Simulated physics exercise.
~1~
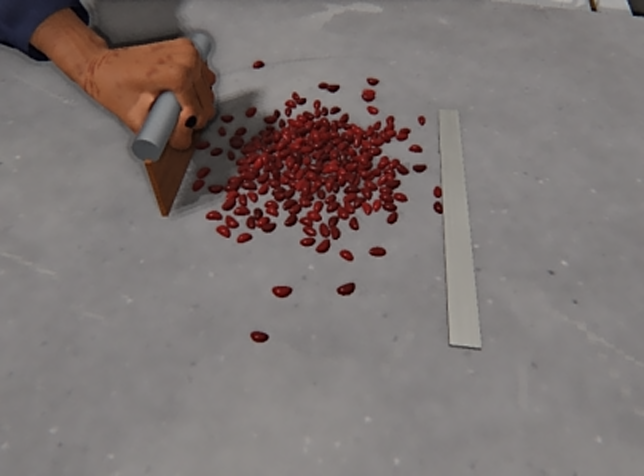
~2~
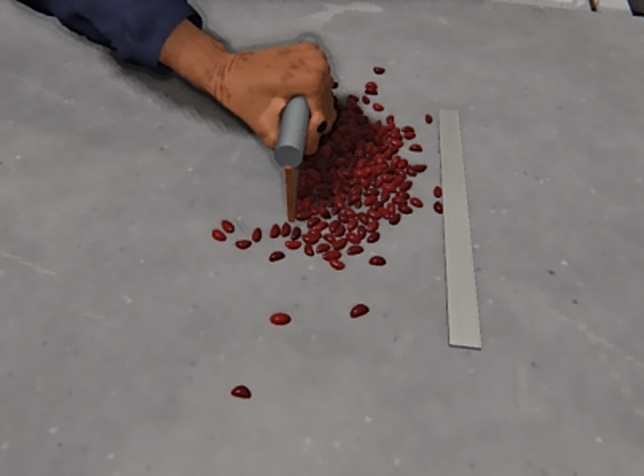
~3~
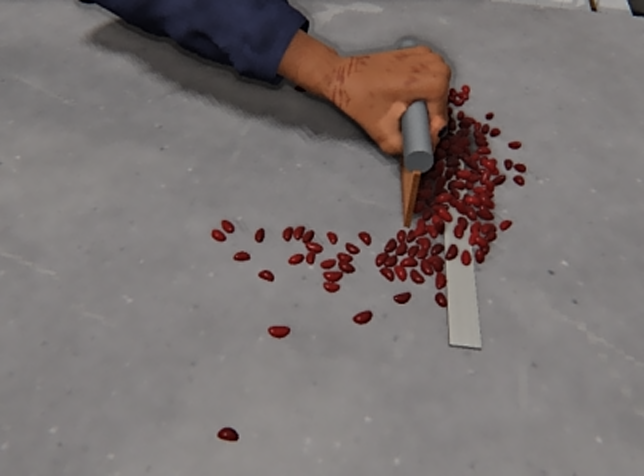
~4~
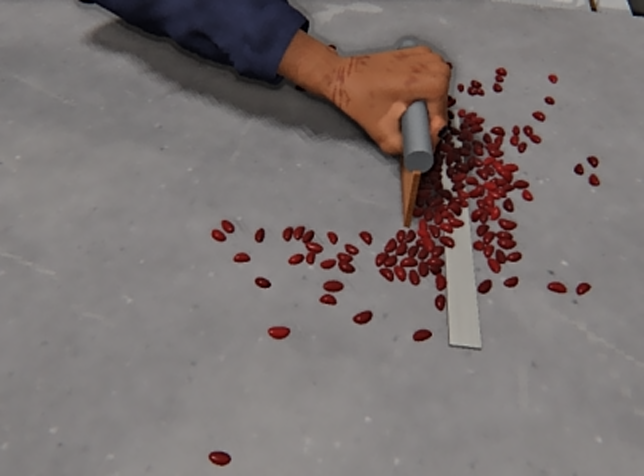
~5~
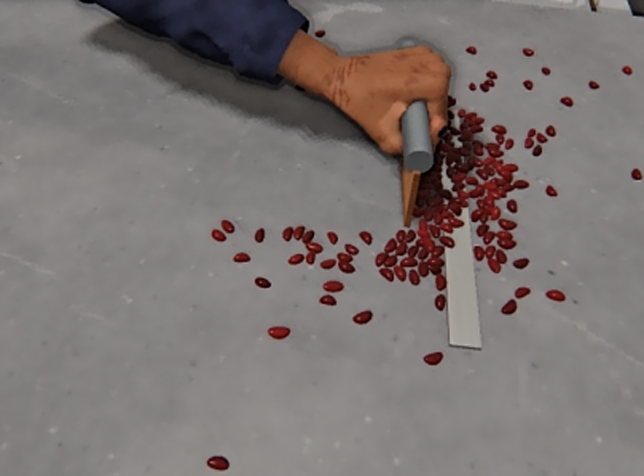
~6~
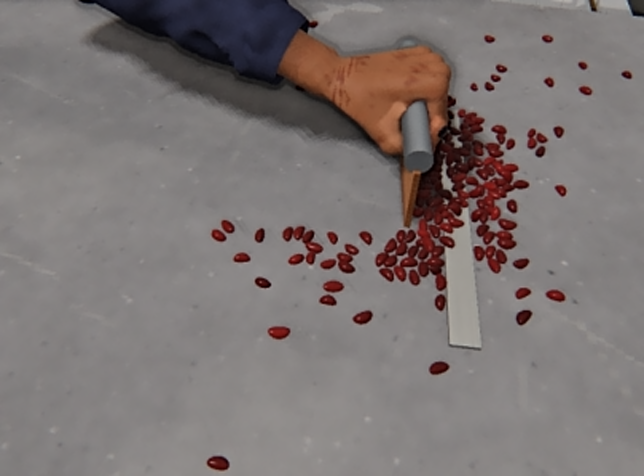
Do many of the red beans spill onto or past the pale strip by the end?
Yes, a large share of the beans ends up on the strip or directly beyond it, though many others remain on the near side or elsewhere on the surface.
